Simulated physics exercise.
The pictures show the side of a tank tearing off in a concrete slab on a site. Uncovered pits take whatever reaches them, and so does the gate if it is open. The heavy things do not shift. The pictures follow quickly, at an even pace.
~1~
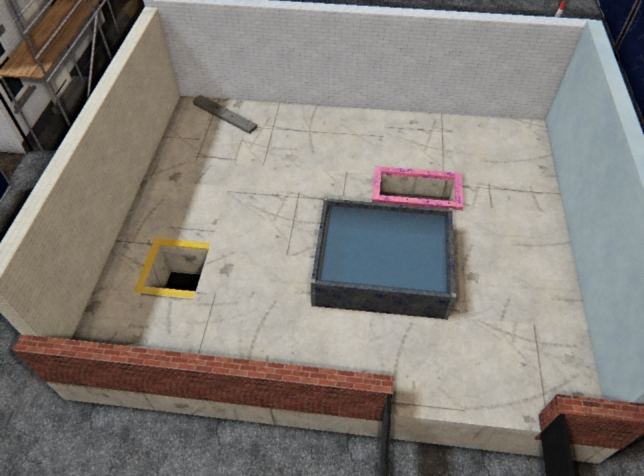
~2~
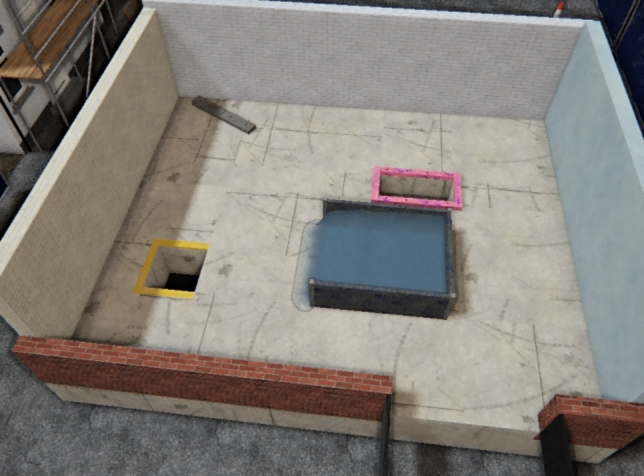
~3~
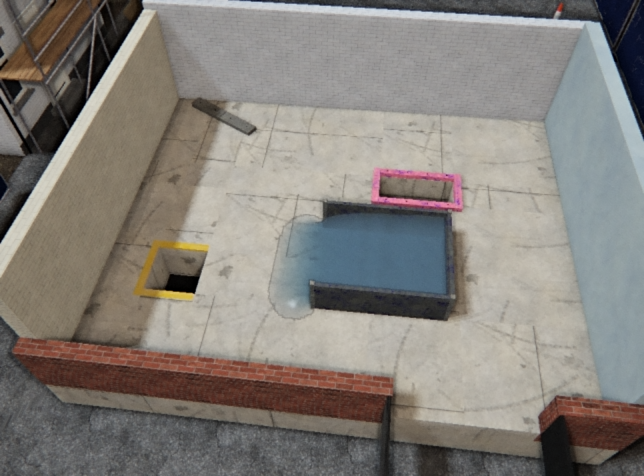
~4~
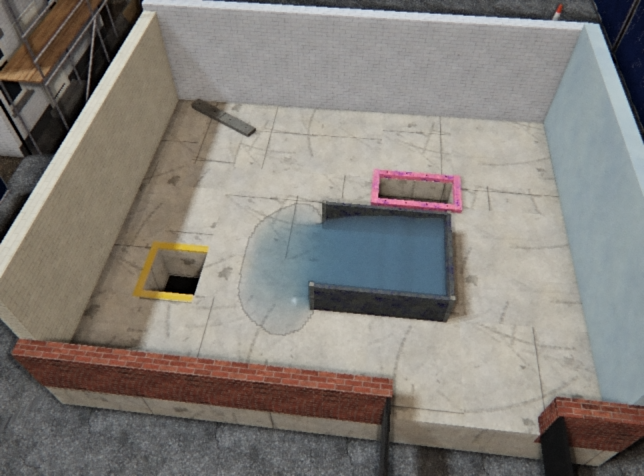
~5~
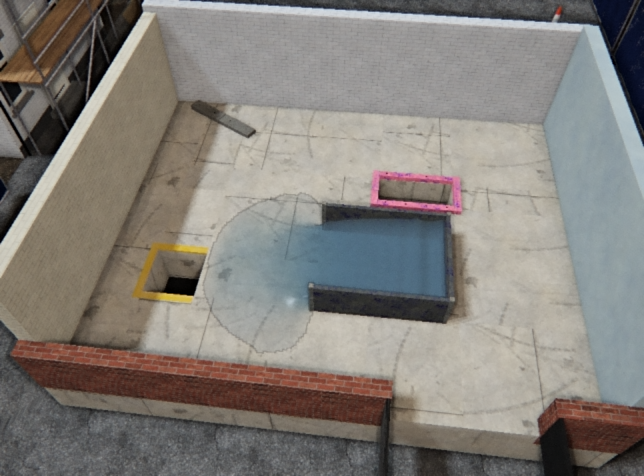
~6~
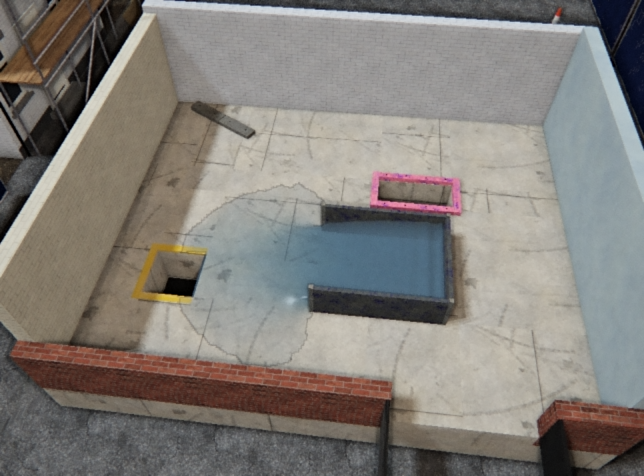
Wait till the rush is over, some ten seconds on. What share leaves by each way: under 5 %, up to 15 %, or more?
The gate takes under 5 %; the pink pit takes under 5 %; the yellow pit takes over 15 %.
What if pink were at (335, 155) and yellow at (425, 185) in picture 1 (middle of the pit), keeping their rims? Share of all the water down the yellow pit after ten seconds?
Roughly, in per cent: Yellow 0.
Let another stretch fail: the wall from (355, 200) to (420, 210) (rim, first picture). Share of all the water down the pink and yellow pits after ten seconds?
In per cent: Pink 30, yellow 2.
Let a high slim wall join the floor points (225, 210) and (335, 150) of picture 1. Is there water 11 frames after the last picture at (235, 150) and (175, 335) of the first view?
In turn: Not flooded, wet.
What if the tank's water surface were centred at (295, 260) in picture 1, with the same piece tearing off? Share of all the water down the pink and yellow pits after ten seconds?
Parts in a hundred: Pink 0, yellow 65.
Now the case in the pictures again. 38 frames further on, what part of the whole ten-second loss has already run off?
Close to 75 %.
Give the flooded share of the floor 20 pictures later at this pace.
Near 35 in a hundred.
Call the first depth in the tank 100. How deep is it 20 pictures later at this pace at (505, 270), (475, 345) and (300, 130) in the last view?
Roughly 0, 0 and 0 per cent, in turn.
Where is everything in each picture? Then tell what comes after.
In the first frame, the water tank at (385, 248) is whole and still.
In the second frame, the front is at a hidden place, out from the gap at (321, 256).
In the third frame, the front is at (285, 311), out from the gap at (321, 259).
In the fourth frame, water pours out at (320, 260) and has run to (260, 317).
In the fifth frame, water pours out at (320, 262) and has run to (211, 294).
In the sixth frame, the front is at (192, 238), out from the gap at (320, 263).
A moment on, water covers 25 % of the floor; the gate 0 %, the pink pit 0 %, the yellow pit 7 %.
Next, water covers 35 % of the floor; the gate 0 %, the pink pit 0 %, the yellow pit 15 %.
Then, water covers 35 % of the floor; the gate 0 %, the pink pit 0 %, the yellow pit 24 %.
Later, water covers 45 % of the floor; the gate 0 %, the pink pit 0 %, the yellow pit 39 %.
In the end, water covers 60 % of the floor; the gate 0 %, the pink pit 0 %, the yellow pit 52 %.
